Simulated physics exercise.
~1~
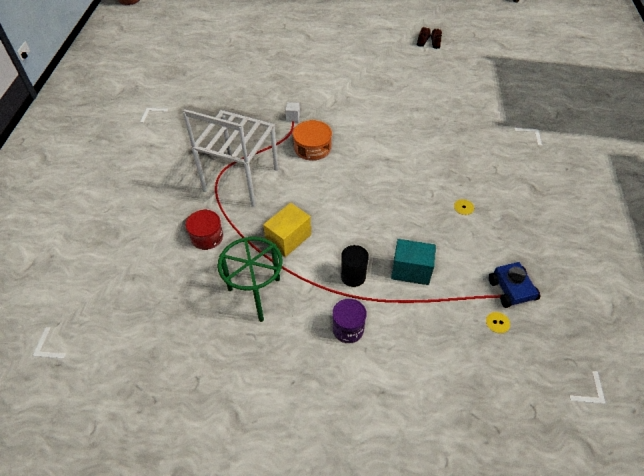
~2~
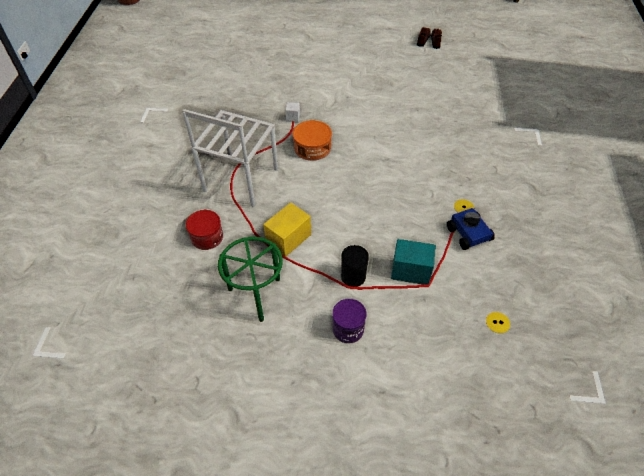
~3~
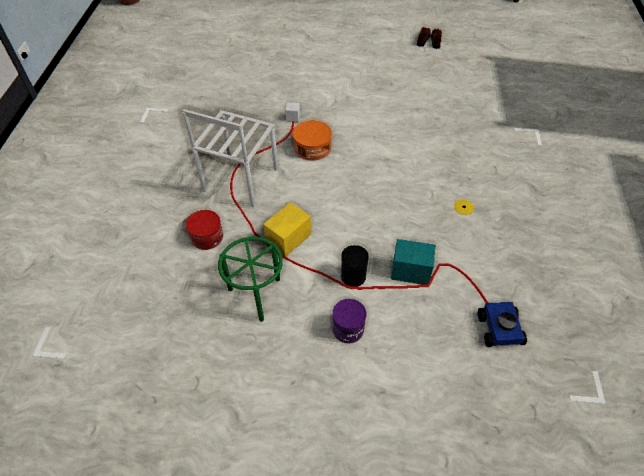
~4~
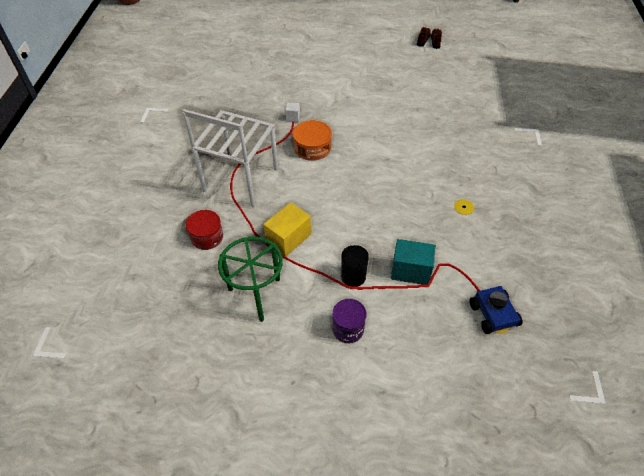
On a hallway floor, a blue cart trailing a red lead moves up, then down, and stops.
